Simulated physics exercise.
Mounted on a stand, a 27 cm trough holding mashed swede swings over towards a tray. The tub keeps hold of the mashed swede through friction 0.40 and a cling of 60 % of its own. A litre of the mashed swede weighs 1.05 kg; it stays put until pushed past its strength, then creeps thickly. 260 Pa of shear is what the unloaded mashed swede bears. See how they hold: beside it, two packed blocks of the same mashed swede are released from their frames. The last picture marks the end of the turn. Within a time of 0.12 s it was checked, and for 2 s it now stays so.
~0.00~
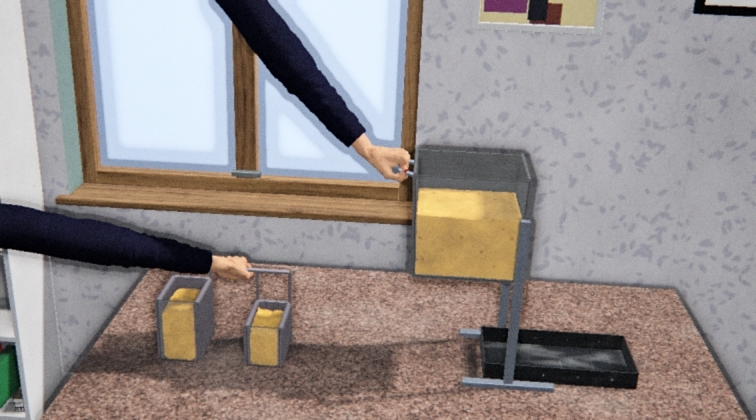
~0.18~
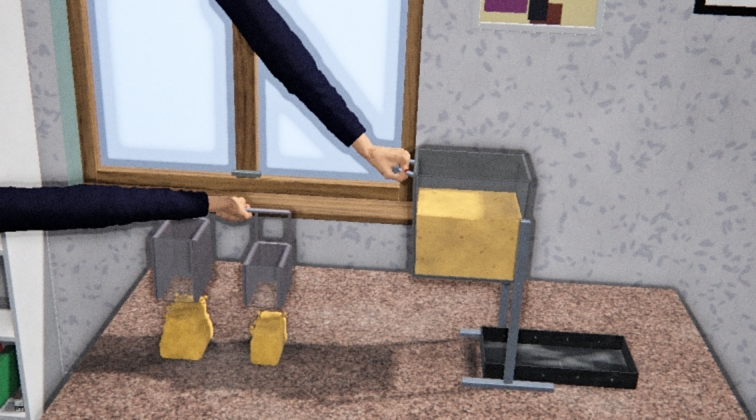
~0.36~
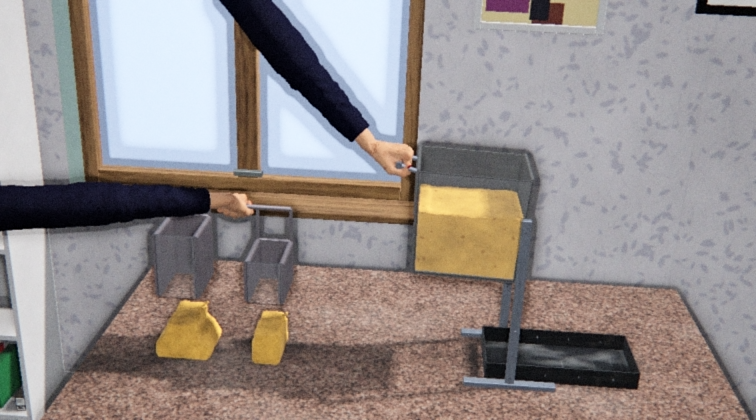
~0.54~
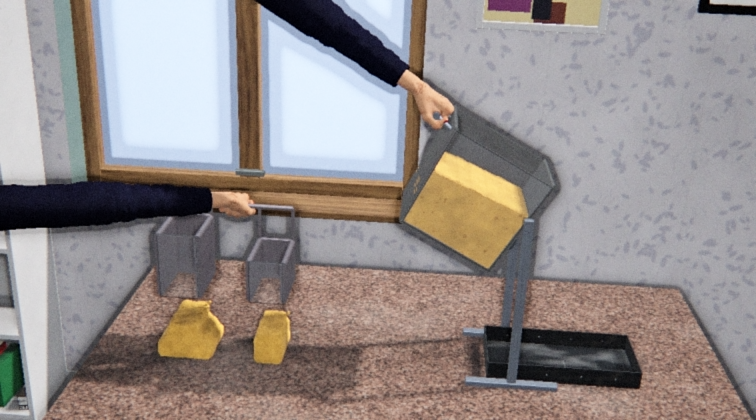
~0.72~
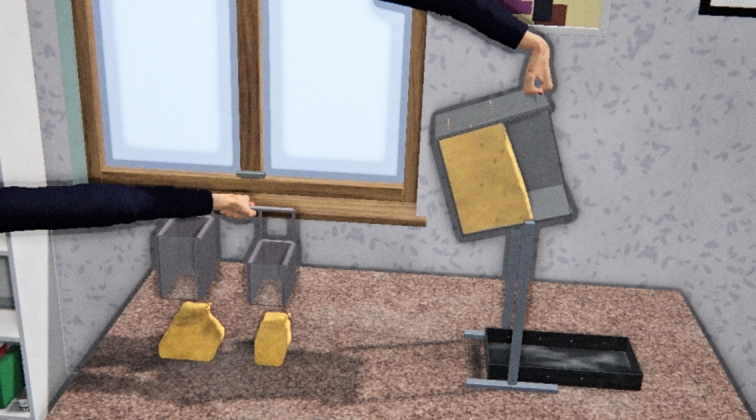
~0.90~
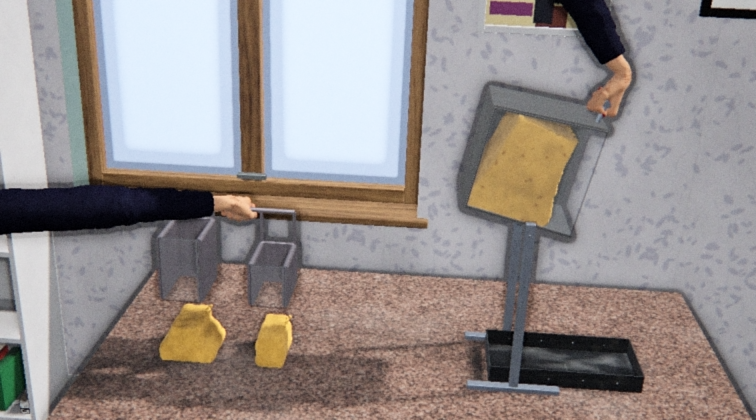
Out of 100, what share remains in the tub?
30 out of 100.
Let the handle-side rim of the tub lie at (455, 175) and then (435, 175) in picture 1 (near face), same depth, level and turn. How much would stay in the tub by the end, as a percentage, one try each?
First try 45 per cent, second try 40 per cent.
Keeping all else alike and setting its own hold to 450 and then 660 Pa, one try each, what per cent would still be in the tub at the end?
Result: 40 % for the first case, 0 % for the second.
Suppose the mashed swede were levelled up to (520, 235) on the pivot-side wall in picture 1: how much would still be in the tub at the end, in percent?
About 35 %.
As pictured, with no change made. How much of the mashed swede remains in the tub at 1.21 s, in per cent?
Near 40 %.
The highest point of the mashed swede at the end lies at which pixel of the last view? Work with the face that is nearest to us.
The highest point is near (524, 197) in the last picture.
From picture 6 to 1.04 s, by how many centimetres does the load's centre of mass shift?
It has moved close to 10 cm.
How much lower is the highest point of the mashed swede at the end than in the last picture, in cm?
The top ends up some 19 cm below its level in the last picture.
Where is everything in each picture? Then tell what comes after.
The first picture shows handle-side rim at (417, 175), tilt 0 degrees; crest of the mashed swede at (518, 220); block heights 15 cm, 9.5 cm (left to right).
The second picture shows handle-side rim at (417, 175), tilt 0 degrees; crest of the mashed swede at (519, 220); block heights 13 cm, 9.3 cm (left to right).
The third picture shows handle-side rim at (421, 171), tilt 2 degrees; crest of the mashed swede at (425, 212); block heights 11 cm, 9.2 cm (left to right).
The fourth picture shows handle-side rim at (458, 130), tilt 28 degrees; crest of the mashed swede at (434, 172); block heights 11 cm, 9.2 cm (left to right).
The fifth picture shows handle-side rim at (549, 110), tilt 72 degrees; crest of the mashed swede at (502, 126); block heights 11 cm, 9.2 cm (left to right).
The sixth picture shows handle-side rim at (608, 134), tilt 101 degrees; crest of the mashed swede at (519, 120); block heights 11 cm, 9.2 cm (left to right).
After 1.04 s, the tub is at 101 degrees and holds 77 %.
After 1.21 s, the tub is at 101 degrees and holds 39 %.
After 1.38 s, the tub is at 101 degrees and holds 32 %.
After 1.55 s, the tub is at 101 degrees and holds 30 %.
After 2.90 s, the tub is at 101 degrees and holds 30 %.
